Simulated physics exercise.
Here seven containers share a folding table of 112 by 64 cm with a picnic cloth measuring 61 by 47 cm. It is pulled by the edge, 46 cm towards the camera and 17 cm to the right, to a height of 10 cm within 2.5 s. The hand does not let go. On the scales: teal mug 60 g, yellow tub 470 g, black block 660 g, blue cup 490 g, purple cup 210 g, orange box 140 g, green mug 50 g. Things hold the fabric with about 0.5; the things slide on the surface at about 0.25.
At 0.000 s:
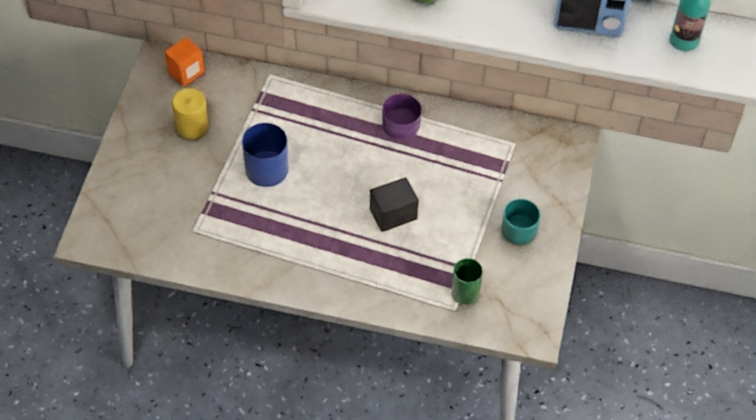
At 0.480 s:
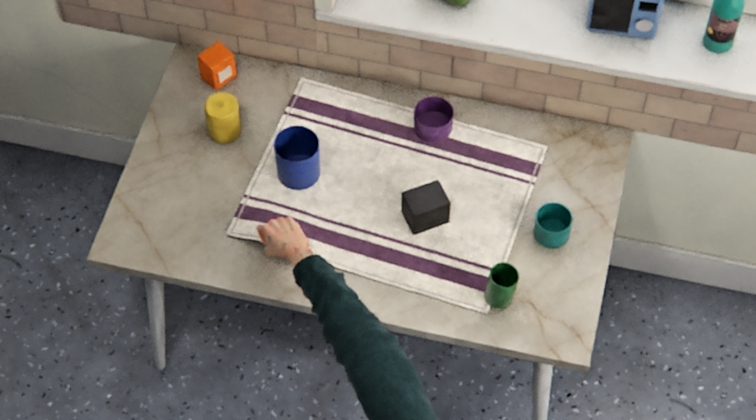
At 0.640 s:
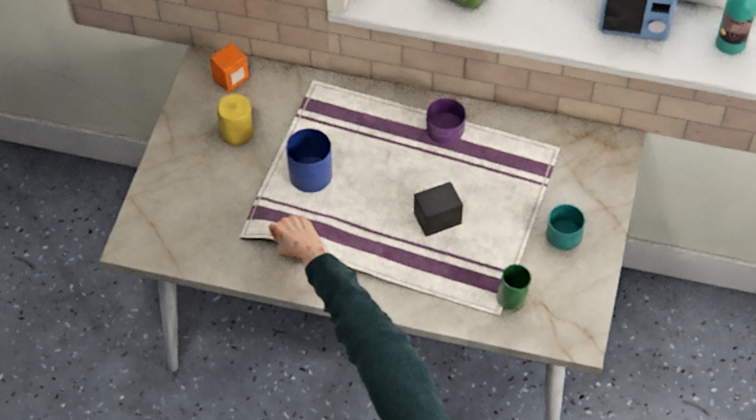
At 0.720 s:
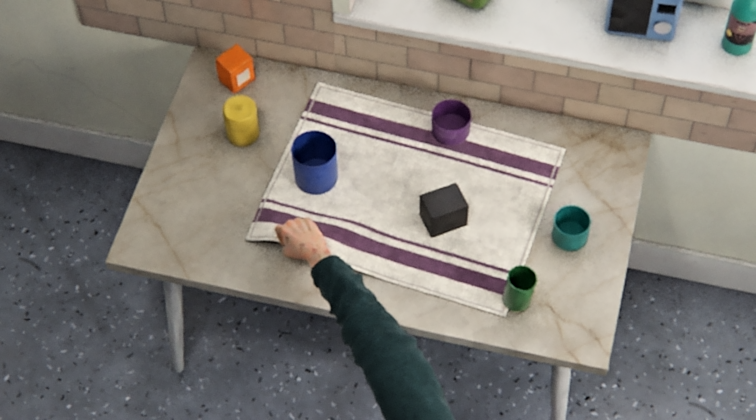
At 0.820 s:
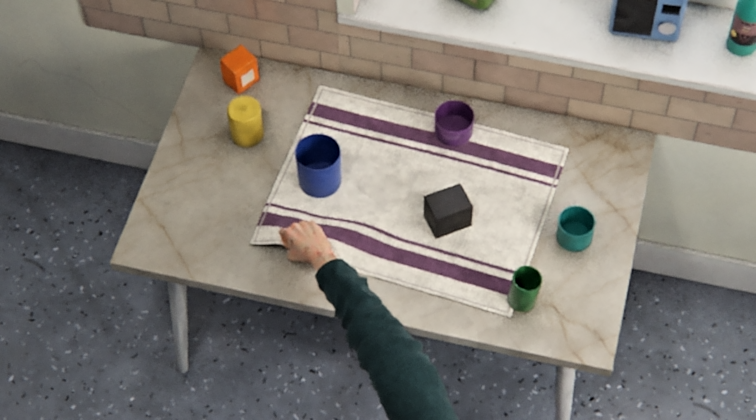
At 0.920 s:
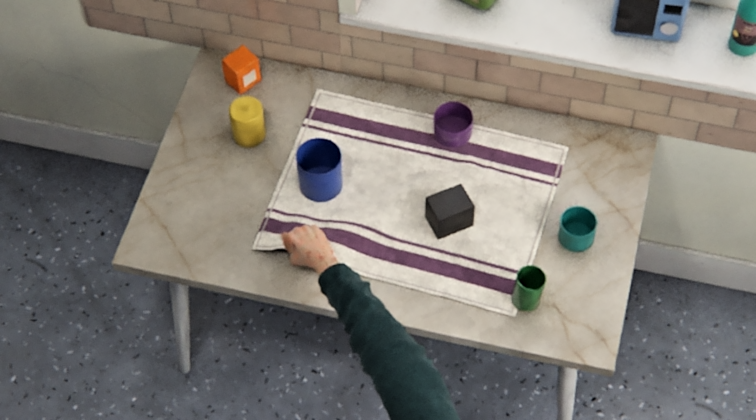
In a room with a speckled floor and a brick-trimmed wall, a pale stone-patterned table is seen from high above. A cream cloth with purple stripes holds a blue cup, purple cup, black block and green mug, with a yellow tub and orange box left, a teal mug right. As the view drifts, a green-sleeved arm grips the cloth's near-left edge and tugs slightly, rippling it.
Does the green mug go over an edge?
Verdict: The green mug remains up there.
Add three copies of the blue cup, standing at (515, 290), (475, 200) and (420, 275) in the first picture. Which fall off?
In that order: Stays up, falls off, goes over.
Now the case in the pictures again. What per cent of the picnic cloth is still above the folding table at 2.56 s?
About 50 per cent.
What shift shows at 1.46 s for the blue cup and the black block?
About: Blue cup 15 cm, black block 4 cm.
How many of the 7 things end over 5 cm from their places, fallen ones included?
3 of them.
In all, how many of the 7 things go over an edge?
That makes 3.
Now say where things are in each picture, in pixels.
In the first picture, shows, green mug (468, 271); picnic cloth corners (193, 231) (269, 75) (515, 144) (455, 311).
In the second picture, shows, green mug (503, 275); picnic cloth corners (301, 78) (547, 147); grip (267, 243).
In the third picture, shows, picnic cloth corners (313, 81) (560, 148); grip (279, 242).
In the fourth picture, shows, picnic cloth corners (318, 83) (565, 149); grip (285, 244).
In the fifth picture, shows, blue cup (318, 152); picnic cloth corners (320, 86) (568, 149); grip (289, 247).
In the sixth picture, shows, green mug (530, 277); picnic cloth corners (318, 90) (568, 148); grip (292, 251).
By 1.5 s, 100 % of the picnic cloth is still over the top; green mug 2 cm off its start, blue cup 15 cm off its start, purple cup 10 cm off its start.
By 2.0 s, 80 % of the picnic cloth is still over the top; green mug 2 cm off its start, blue cup 33 cm off its start, purple cup 27 cm off its start.
By 2.6 s, 50 % of the picnic cloth is still over the top; green mug 2 cm off its start at (532, 283), blue cup over the edge, purple cup 46 cm off its start at (317, 236).
By 3.1 s, 5 % of the picnic cloth is still over the top; green mug 2 cm off its start, purple cup 59 cm off its start, blue cup over the edge.
By 4.7 s, 0 % of the picnic cloth is still over the top; green mug 2 cm off its start at (532, 283), purple cup over the edge, blue cup over the edge, black block over the edge.
